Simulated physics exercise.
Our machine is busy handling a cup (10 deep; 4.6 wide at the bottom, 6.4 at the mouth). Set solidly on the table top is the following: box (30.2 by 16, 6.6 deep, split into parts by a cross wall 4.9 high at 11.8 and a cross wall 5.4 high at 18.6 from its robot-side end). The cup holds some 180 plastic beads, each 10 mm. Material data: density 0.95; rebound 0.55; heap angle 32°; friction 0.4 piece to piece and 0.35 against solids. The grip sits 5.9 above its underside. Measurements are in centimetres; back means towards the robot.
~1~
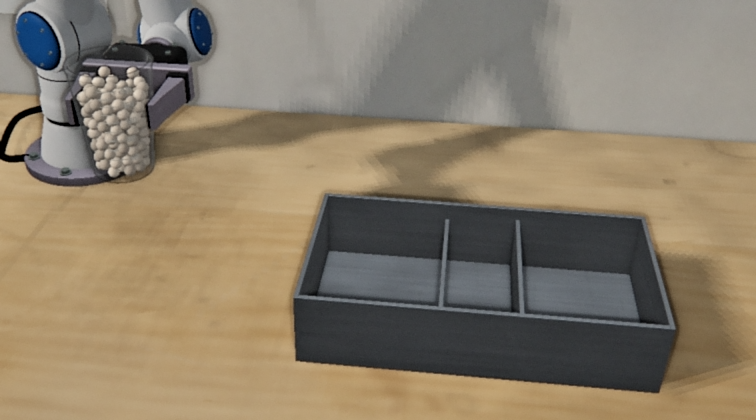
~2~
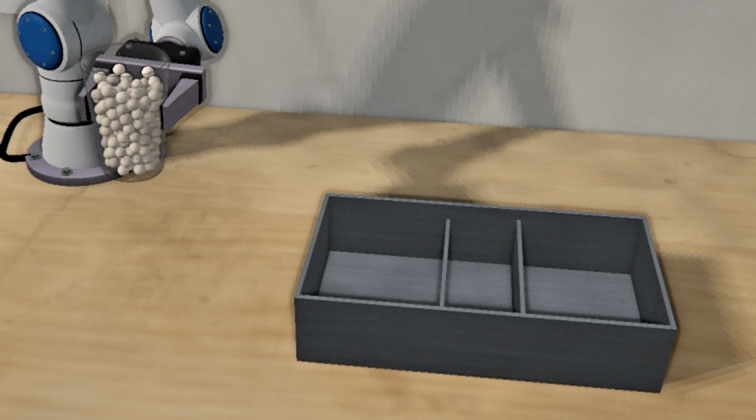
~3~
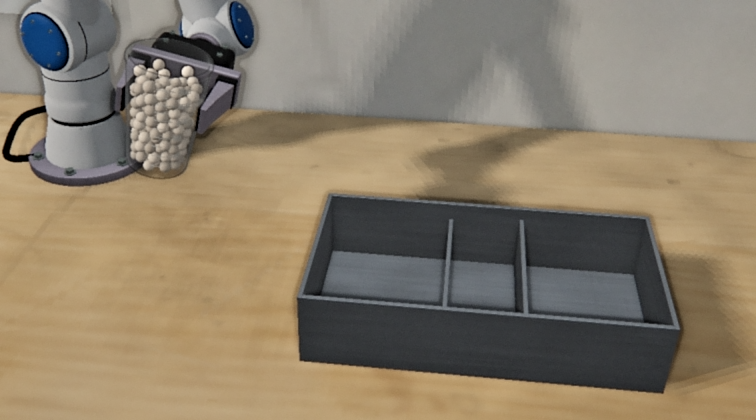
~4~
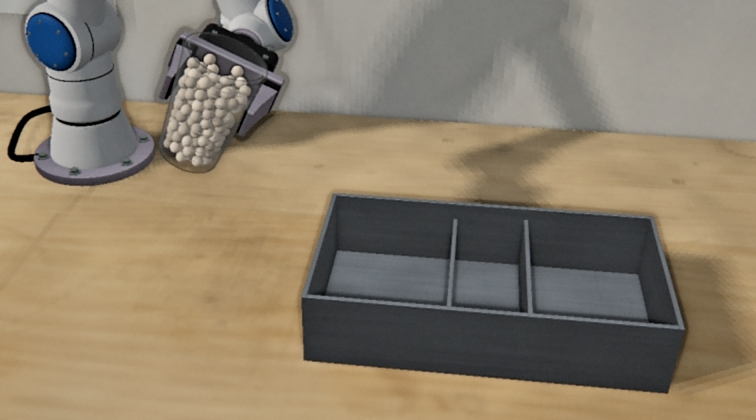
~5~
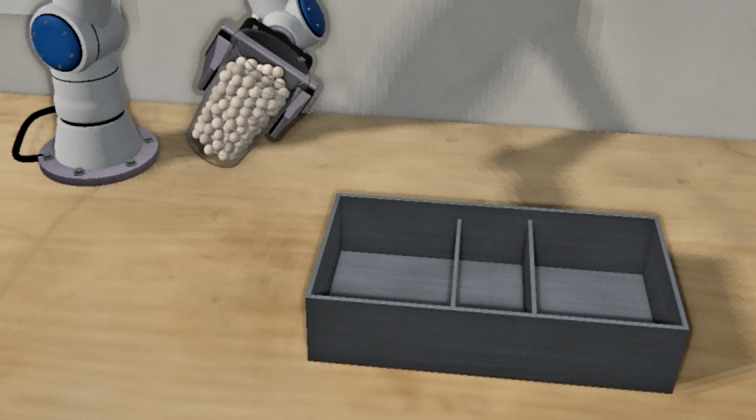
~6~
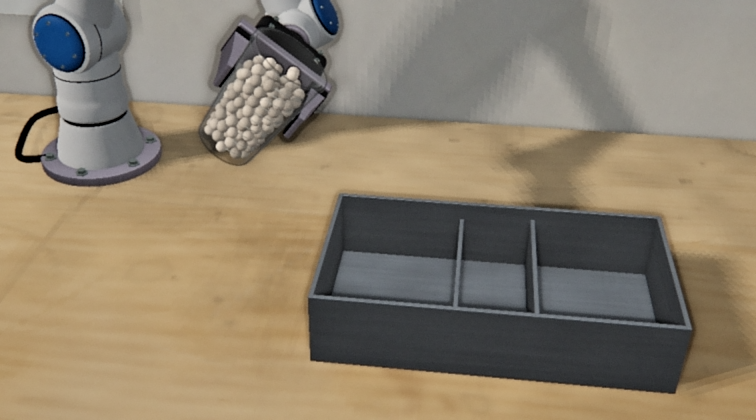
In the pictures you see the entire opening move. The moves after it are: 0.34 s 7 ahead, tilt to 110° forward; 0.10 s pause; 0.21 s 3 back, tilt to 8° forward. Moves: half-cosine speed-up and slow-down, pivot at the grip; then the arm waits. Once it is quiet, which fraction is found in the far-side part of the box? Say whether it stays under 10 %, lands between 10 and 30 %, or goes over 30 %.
It stays under 10 %.
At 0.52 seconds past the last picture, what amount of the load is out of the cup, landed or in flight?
So far, about 70 in a hundred parts are out.
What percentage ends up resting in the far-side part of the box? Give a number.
I'd say some 5 per cent of it.
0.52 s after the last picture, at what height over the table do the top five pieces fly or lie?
They are some 20 centimetres up.
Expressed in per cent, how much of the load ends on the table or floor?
Roughly 0 per cent.
Then, 0.26 s after the last picture, tilted 100° forward, highest piece 24 above the table; 180 in the cup.
Then, 0.52 s after the last picture, tilted 78° forward, highest piece 21 above the table; 62 in the robot-side part, 56 in the cup, 33 in the middle part, 29 in flight or on a rim.
Then, 0.85 s after the last picture, tilted 8° forward, highest piece 18 above the table; 70 in the robot-side part, 68 in the middle part, 37 in the cup, 4 in the far-side part, 1 in flight or on a rim.
Then, 1.90 s after the last picture, tilted 8° forward, highest piece 18 above the table; 71 in the robot-side part, 66 in the middle part, 37 in the cup, 6 in the far-side part.
Final count, 71 in the robot-side part, 66 in the middle part, 37 in the cup, 6 in the far-side part. That is 3 % in the far-side part of the box.
